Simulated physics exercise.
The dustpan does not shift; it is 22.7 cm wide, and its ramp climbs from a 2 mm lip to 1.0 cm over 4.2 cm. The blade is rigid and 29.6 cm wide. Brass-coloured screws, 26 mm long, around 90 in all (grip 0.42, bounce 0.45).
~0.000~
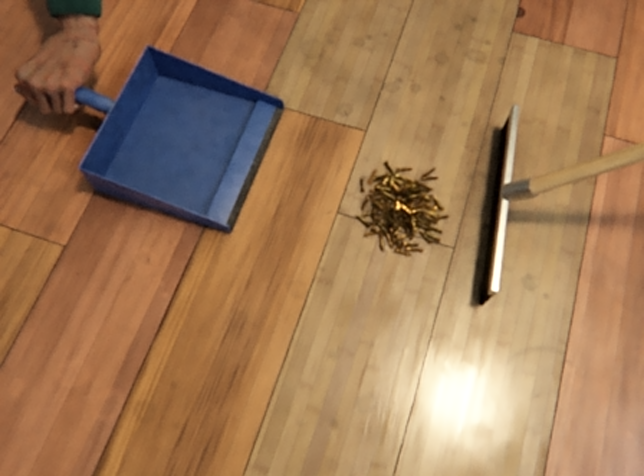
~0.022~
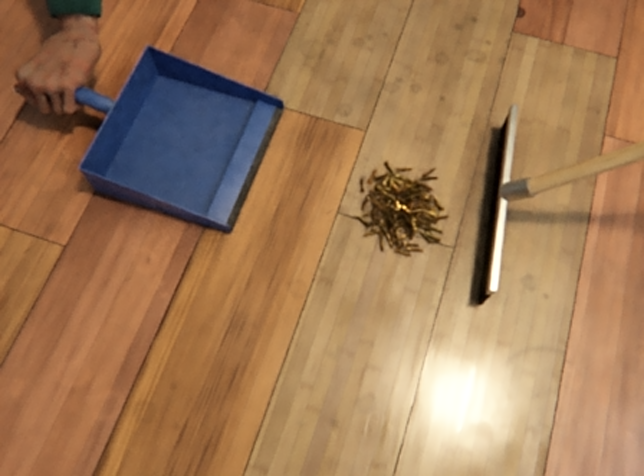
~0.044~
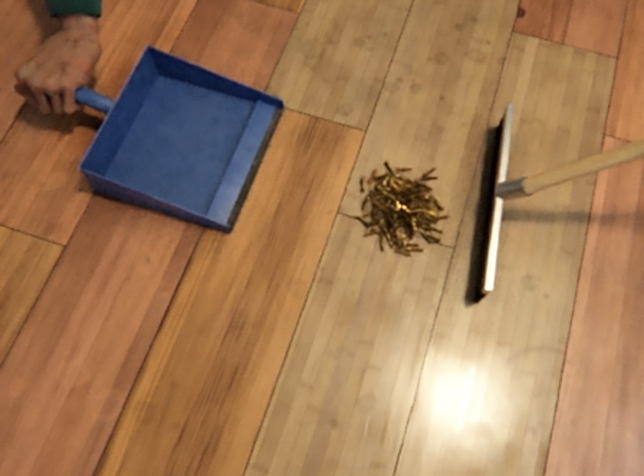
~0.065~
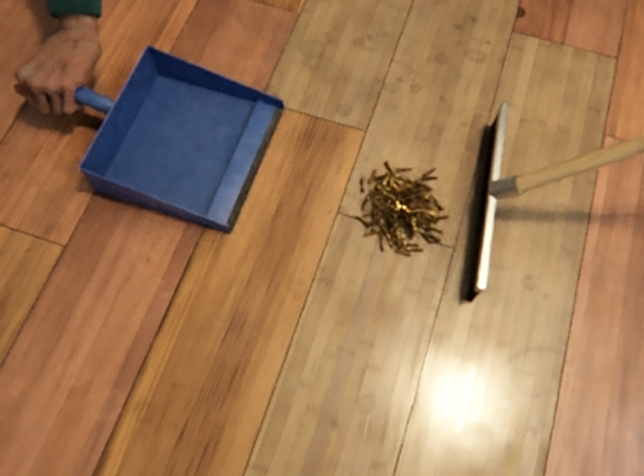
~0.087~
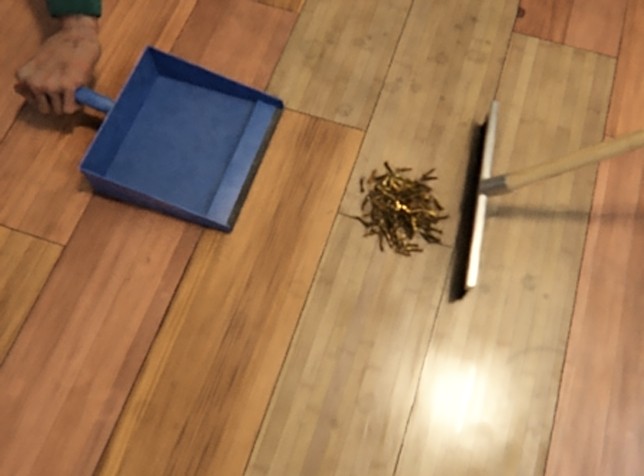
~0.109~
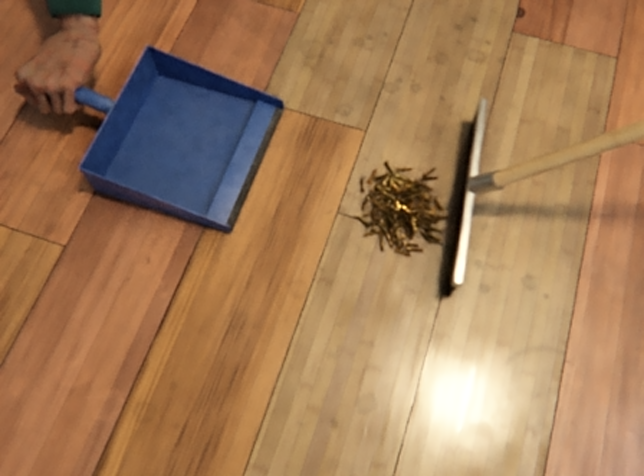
Hand holding a blue dustpan still on a wooden floor as a long-handled blade slides left towards a small pile of brass-coloured screws.
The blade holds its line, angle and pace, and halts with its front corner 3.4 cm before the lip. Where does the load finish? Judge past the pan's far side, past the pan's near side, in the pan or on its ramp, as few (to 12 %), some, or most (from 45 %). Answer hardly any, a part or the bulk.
Far side: Hardly any, near side: Hardly any, pan: A part.
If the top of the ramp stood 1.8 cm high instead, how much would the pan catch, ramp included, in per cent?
It would be near 25 per cent.
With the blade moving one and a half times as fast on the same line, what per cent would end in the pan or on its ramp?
It would be near 65 per cent.
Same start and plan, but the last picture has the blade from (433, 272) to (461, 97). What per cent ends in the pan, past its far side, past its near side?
Pan 70, far 0, near 5.
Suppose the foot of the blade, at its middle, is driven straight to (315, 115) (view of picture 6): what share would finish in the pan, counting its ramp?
About 25 per cent.
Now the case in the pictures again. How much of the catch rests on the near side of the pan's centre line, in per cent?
Some 60 per cent.
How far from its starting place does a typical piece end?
Some 24 cm.
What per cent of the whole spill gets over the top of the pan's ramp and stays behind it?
Some 0 per cent.
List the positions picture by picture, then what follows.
In the first picture, blade from (492, 291) to (514, 112), moved 0.0 cm, 0 of the pieces shifted so far; middle of the pieces at (399, 208); pan at (181, 145).
In the second picture, blade from (491, 291) to (512, 111), moved 0.2 cm, 0 of the pieces shifted so far; middle of the pieces at (399, 208).
In the third picture, blade from (487, 290) to (508, 111), moved 0.8 cm, 0 of the pieces shifted so far; middle of the pieces at (399, 208).
In the fourth picture, blade from (480, 288) to (502, 109), moved 1.7 cm, 0 of the pieces shifted so far; middle of the pieces at (399, 208).
In the fifth picture, blade from (469, 286) to (493, 108), moved 3.1 cm, 0 of the pieces shifted so far; middle of the pieces at (399, 208).
In the sixth picture, blade from (456, 283) to (482, 105), moved 4.8 cm, 0 of the pieces shifted so far; middle of the pieces at (399, 208); pan at (181, 145). The blade's pace is about 0.81 m/s, heading 5 degrees towards the viewer's side.
After 0.28 s, middle of the blade 17 cm from the lip; 0 % over the lip, far side 0 %, near side 0 %.
After 0.39 s, middle of the blade 8 cm from the lip; 0 % over the lip, far side 0 %, near side 0 %.
After 0.63 s, middle of the blade 5 cm from the lip; 35 % over the lip, far side 0 %, near side 0 %.
In the end, at 1.3 s, far side 0 %, near side 0 %, pan 35 %, in front of the lip or behind the blade 60 %.
